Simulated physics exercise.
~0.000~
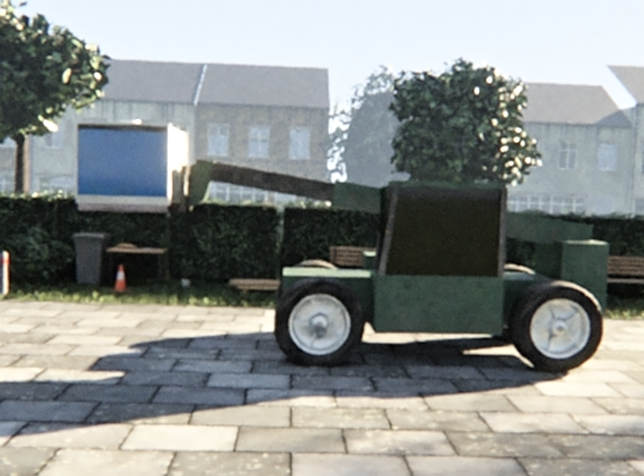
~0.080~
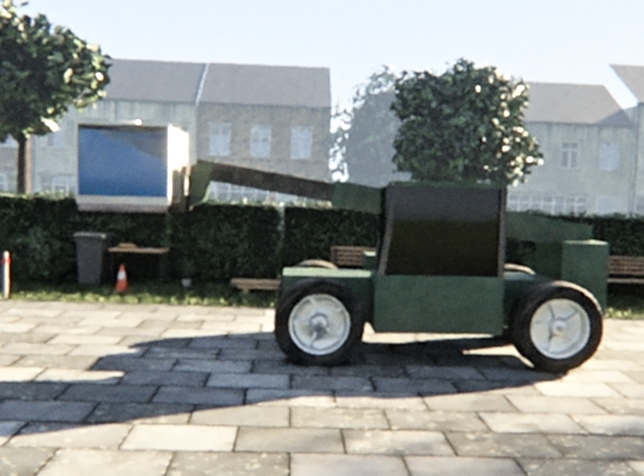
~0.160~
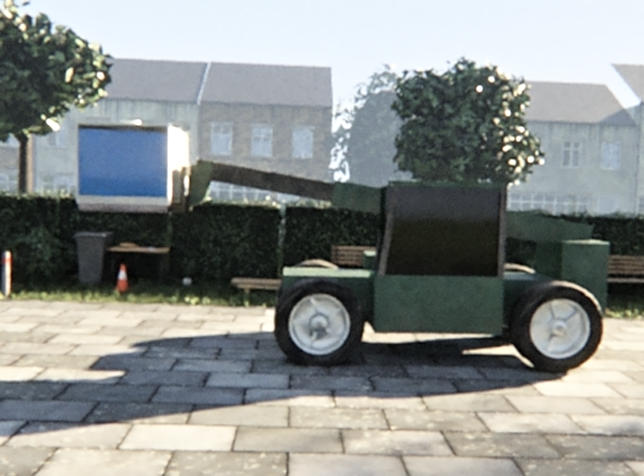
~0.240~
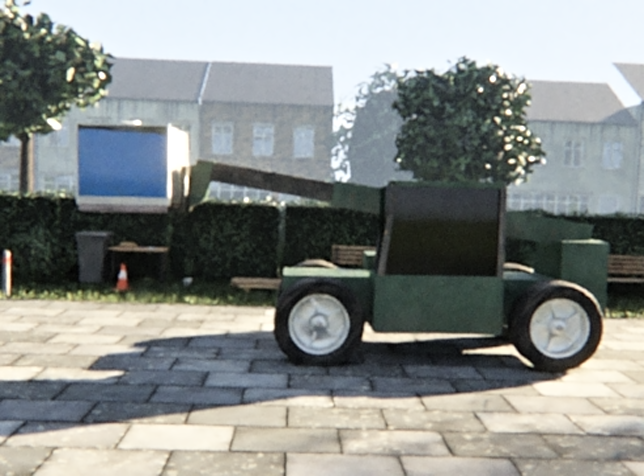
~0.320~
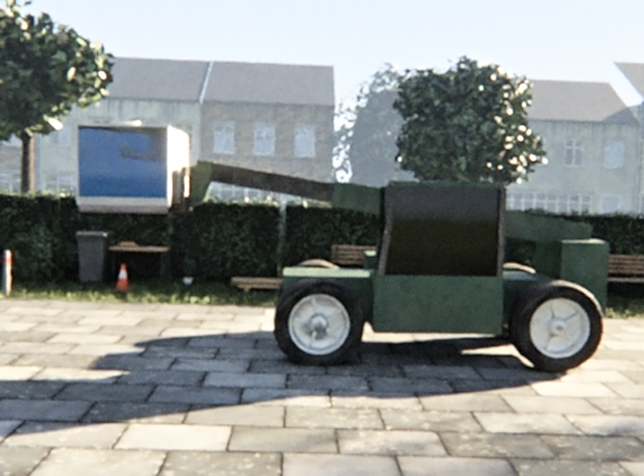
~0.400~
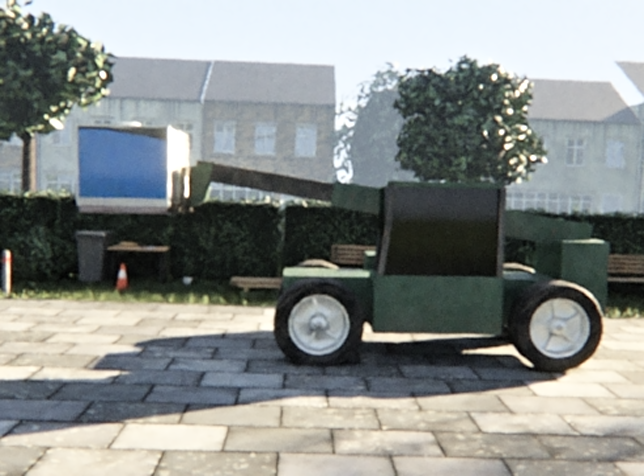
A green telehandler stood almost still on the sunny paving, holding a tank of blue liquid up at the left, and the liquid stayed practically level while pale reflections briefly crossed the clear side.
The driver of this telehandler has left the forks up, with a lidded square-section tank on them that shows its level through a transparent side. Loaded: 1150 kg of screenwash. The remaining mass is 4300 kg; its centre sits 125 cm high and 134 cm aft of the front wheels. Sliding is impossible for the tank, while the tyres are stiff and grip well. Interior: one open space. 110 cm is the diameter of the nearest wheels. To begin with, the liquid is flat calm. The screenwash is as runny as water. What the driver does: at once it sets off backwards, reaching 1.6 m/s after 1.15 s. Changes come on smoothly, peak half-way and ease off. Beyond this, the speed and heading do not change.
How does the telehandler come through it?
My guess is it holds steady.
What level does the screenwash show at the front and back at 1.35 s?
Approx. 76 cm front, approx. 78 cm back.
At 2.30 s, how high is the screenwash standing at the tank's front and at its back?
The front reads 78 cm and the back reads 74 cm.
Then, 0.60 s in, the lean is 0°, wheels down; the liquid stands 80 cm on the front, 66 cm on the back.
Then, 1.35 s in, the lean is 0°, wheels down; the liquid stands 76 cm on the front, 78 cm on the back.
Then, 2.30 s in, the lean is 0°, wheels down; the liquid stands 77 cm on the front, 74 cm on the back.
Then, 4.14 s in, no wheel has left the ground; at worst the lighter axle bore 2 per cent of the weight.
